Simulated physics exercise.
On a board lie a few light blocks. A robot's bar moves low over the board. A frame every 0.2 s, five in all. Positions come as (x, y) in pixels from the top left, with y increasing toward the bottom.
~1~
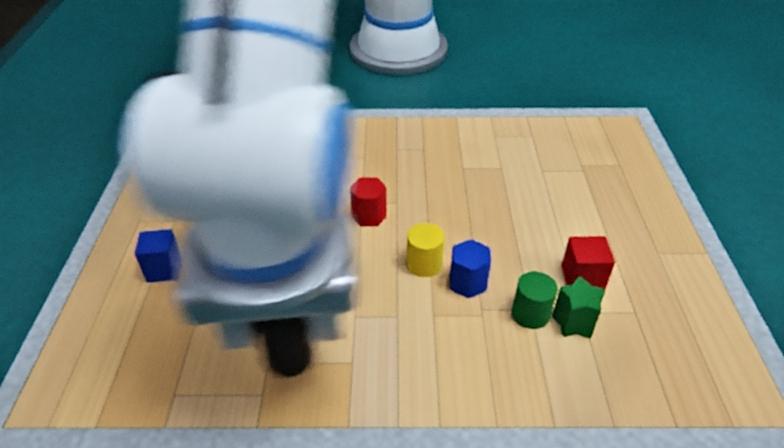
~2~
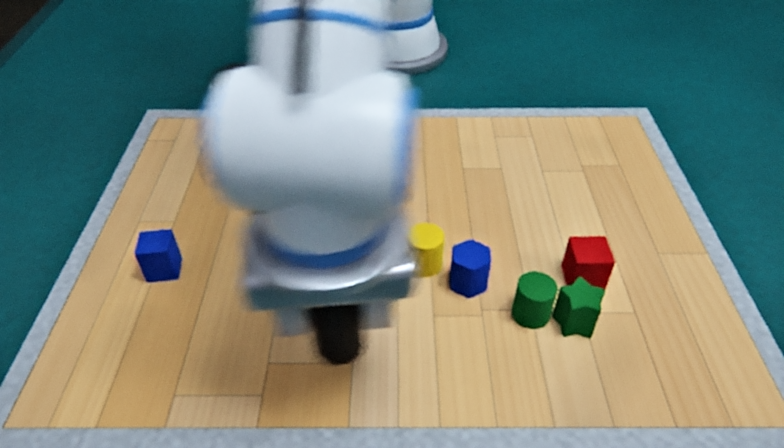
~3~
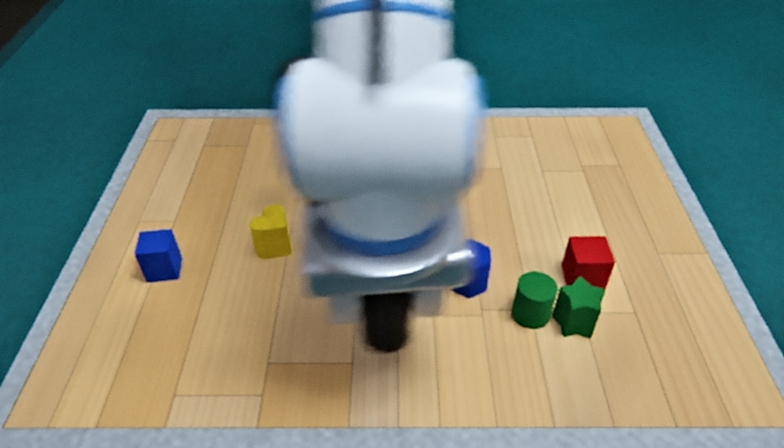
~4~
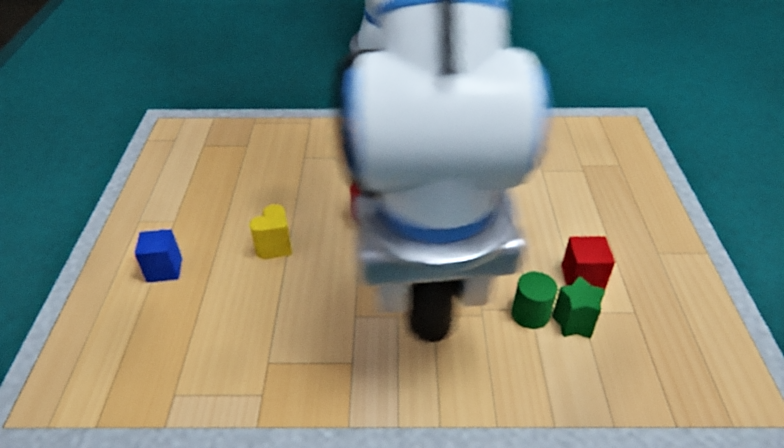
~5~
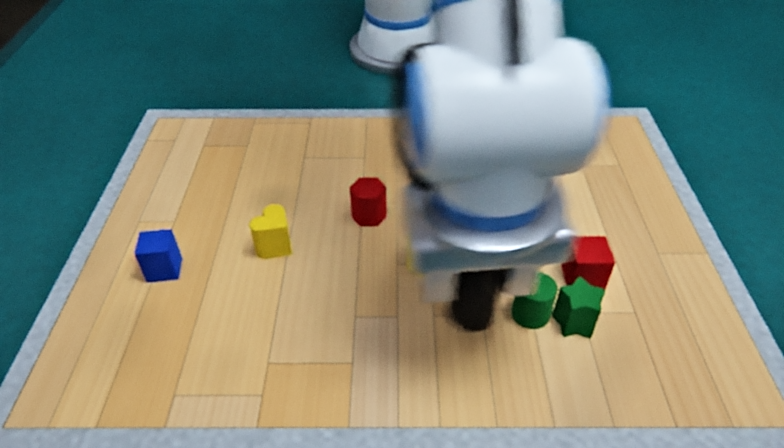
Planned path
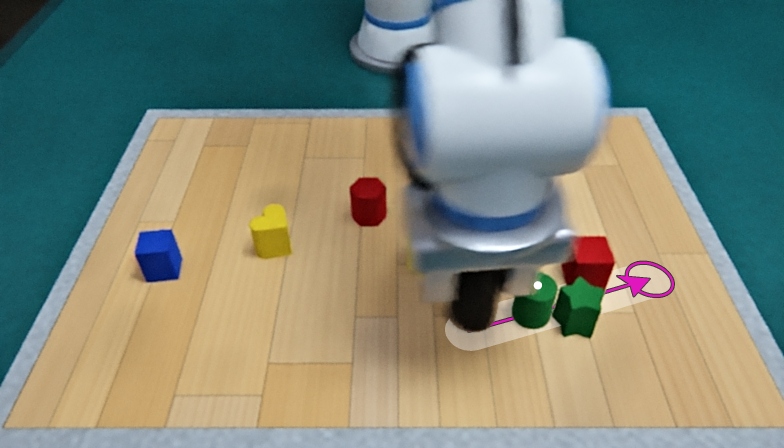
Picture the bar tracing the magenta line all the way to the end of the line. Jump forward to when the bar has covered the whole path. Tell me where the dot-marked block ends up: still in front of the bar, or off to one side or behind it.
It will keep going ahead of the bar.
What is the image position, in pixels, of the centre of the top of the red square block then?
When the path ends, it will be at (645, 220).
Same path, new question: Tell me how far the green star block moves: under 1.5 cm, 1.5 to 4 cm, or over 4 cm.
Displaced more than 4 cm.
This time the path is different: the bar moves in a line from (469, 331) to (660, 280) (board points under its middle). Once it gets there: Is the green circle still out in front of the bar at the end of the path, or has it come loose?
I'd say the green circle is still out in front of the bar at the end.
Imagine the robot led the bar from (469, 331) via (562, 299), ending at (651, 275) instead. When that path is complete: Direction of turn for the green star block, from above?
Clockwise from above.
The drawn path runs from (469, 331) to (650, 279); the dot is on the green circle.
On the path given first. One third of the way, bar (538, 295); green circle (576, 270); green star block (607, 291), turned 60° clockwise; red square block (599, 245).
Two thirds of the way, bar (599, 277); green circle (644, 263); green star block (635, 293); red square block (624, 236), turned 95° anticlockwise.
At the end, bar (658, 261); blue hexagonal block not moved; green circle (707, 256); green star block (641, 292), turned 170° clockwise; red square block (645, 220), turned 165° anticlockwise.
